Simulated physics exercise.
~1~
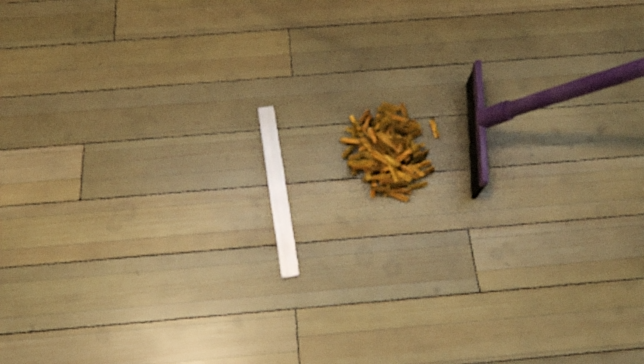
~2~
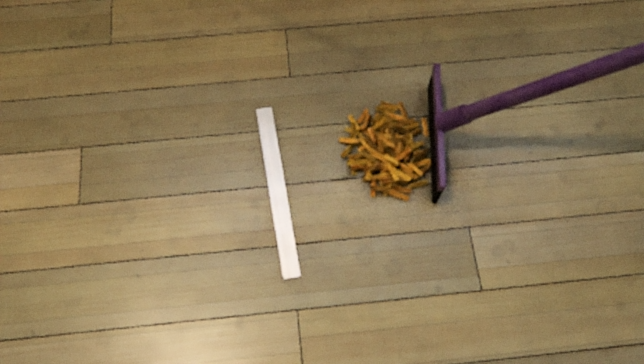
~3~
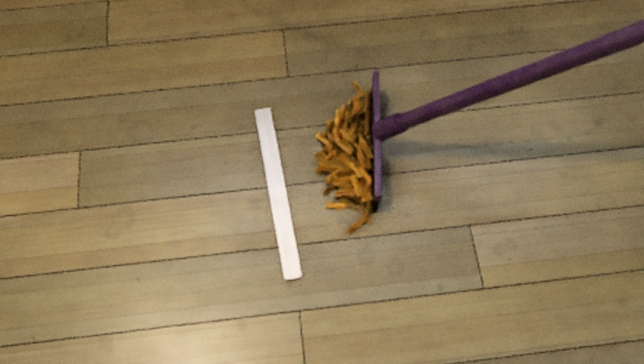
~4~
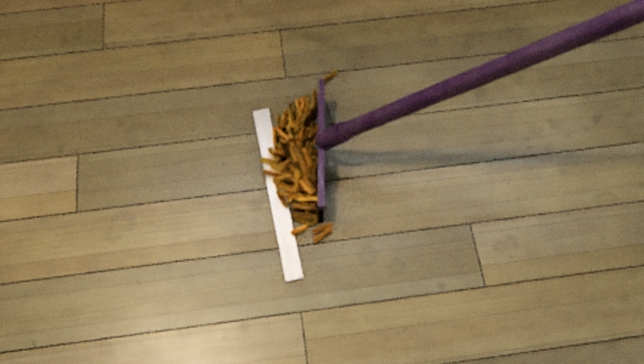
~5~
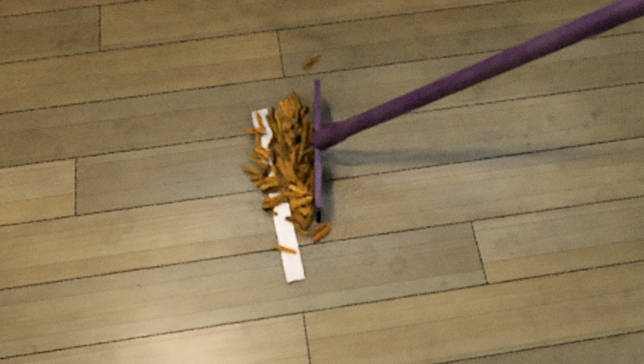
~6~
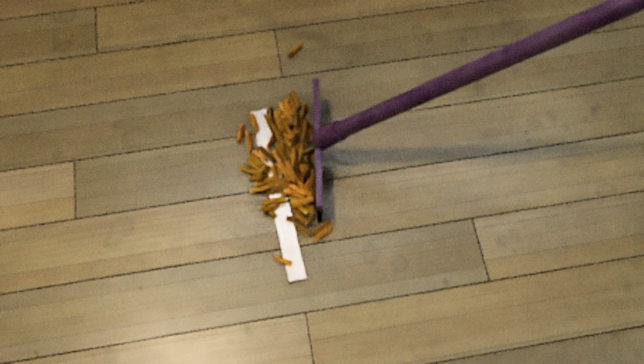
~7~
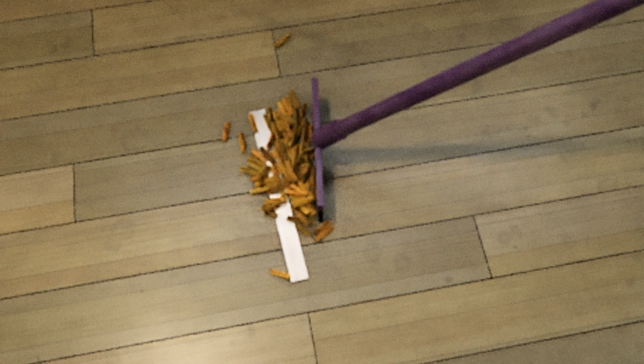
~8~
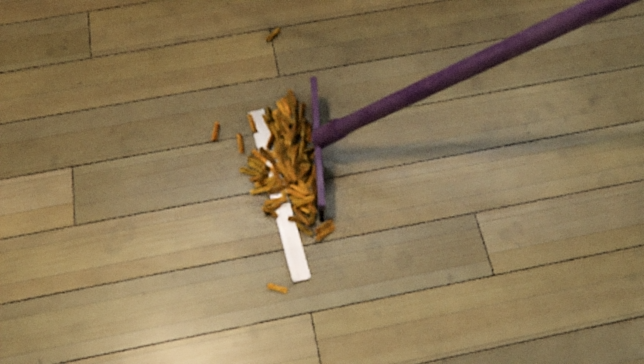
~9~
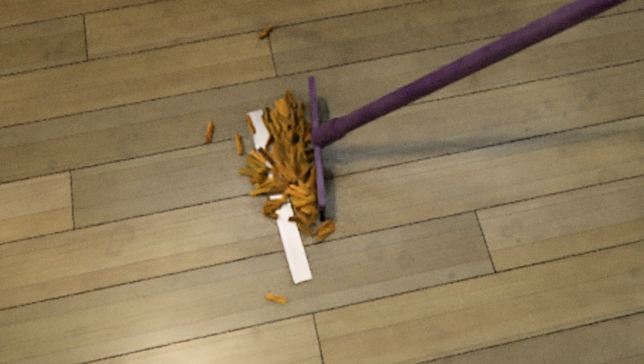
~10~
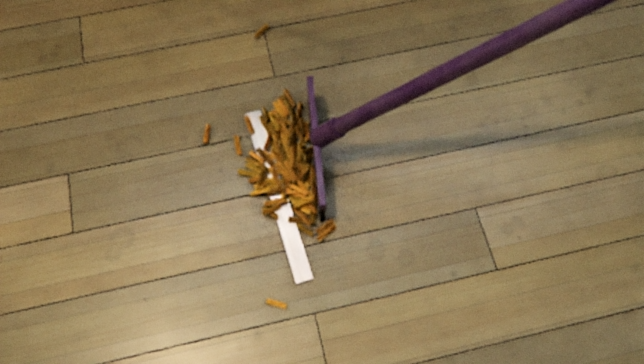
A purple squeegee on a long handle stands at the right of a wooden plank floor, seen from above at a slant. To its left lies a heap of orange-brown pasta pieces, and beyond that a narrow white strip crosses the path. The blade slides left, meets the heap and presses it into a tall, narrow band. It pushes the pieces against the strip and halts just short of it, while some spill over and a few scatter outward. At the end most remain bunched between blade and strip or lying across it, with a few strays beyond.
